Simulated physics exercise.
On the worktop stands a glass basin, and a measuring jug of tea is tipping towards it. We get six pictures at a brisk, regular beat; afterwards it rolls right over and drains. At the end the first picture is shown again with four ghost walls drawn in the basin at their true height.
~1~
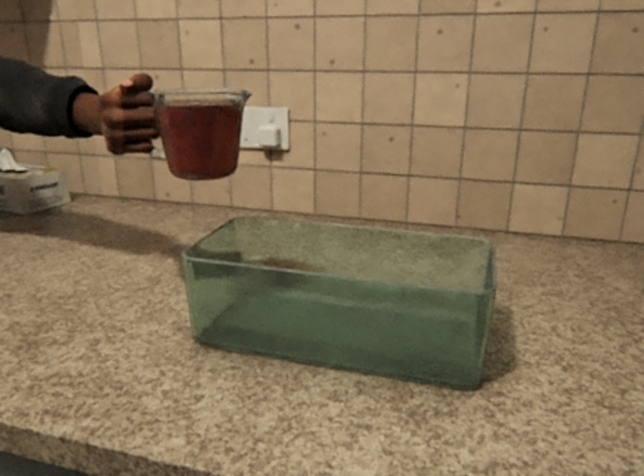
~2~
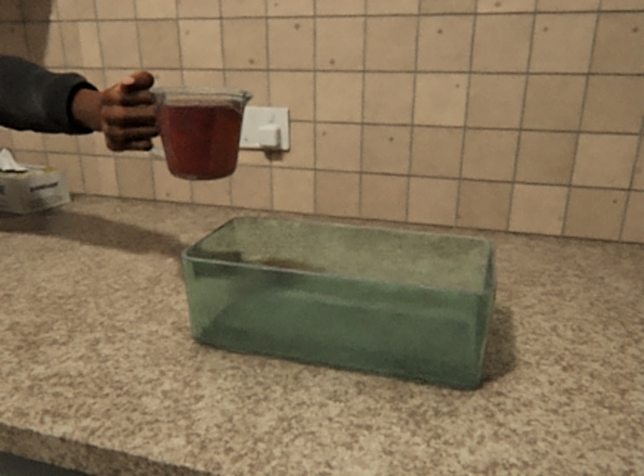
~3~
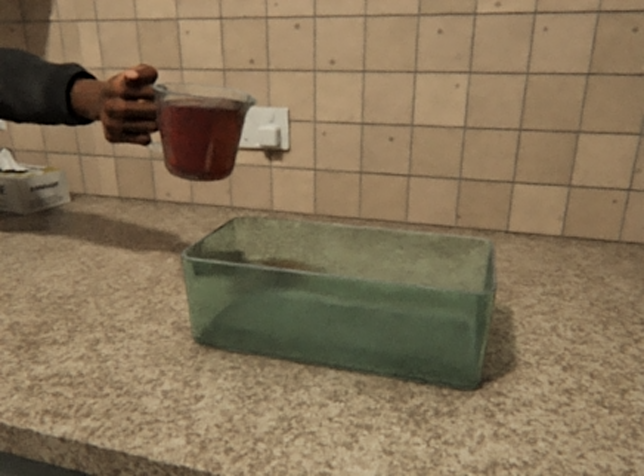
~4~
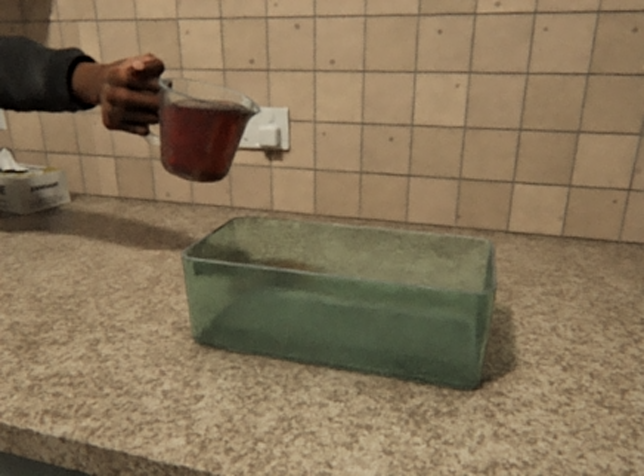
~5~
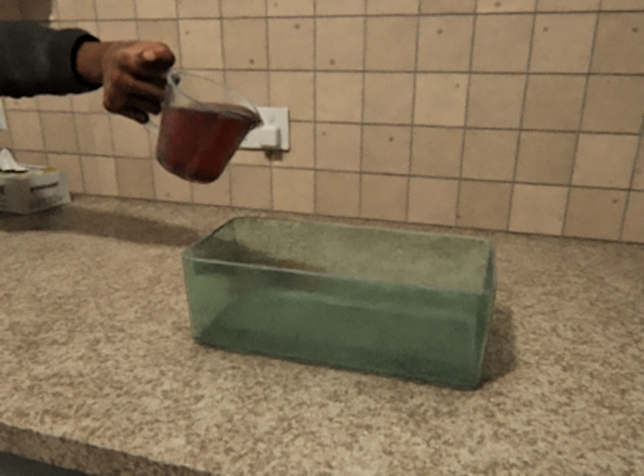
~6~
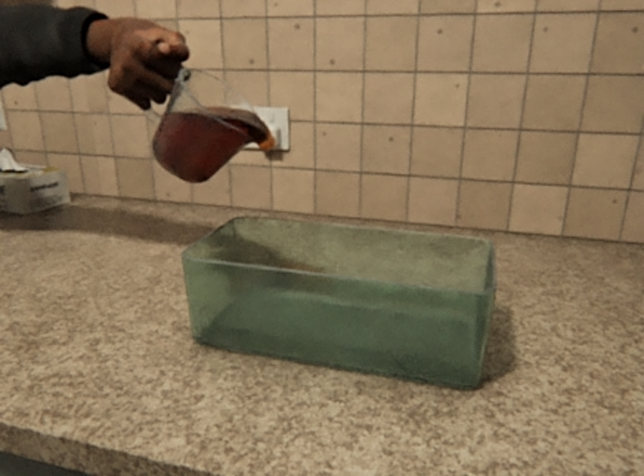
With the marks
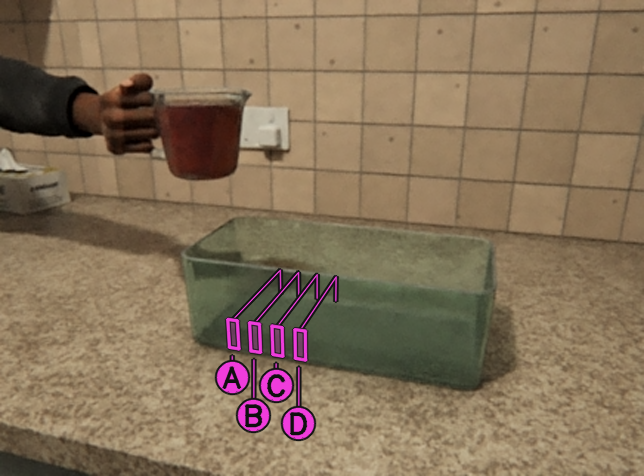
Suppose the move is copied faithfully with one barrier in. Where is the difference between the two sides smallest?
C works best here.
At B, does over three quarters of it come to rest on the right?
Yes.
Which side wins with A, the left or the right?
The right side.
On the marked copy, A at (232, 355); B at (253, 359); C at (276, 363); D at (298, 367).
With A, about 5 % ends left of the wall and 95 % right of it.
With B, about 16 % ends left of the wall and 84 % right of it.
With C, about 50 % ends left of the wall and 48 % right of it.
With D, about 83 % ends left of the wall and 13 % right of it; 4 % is lost outside.
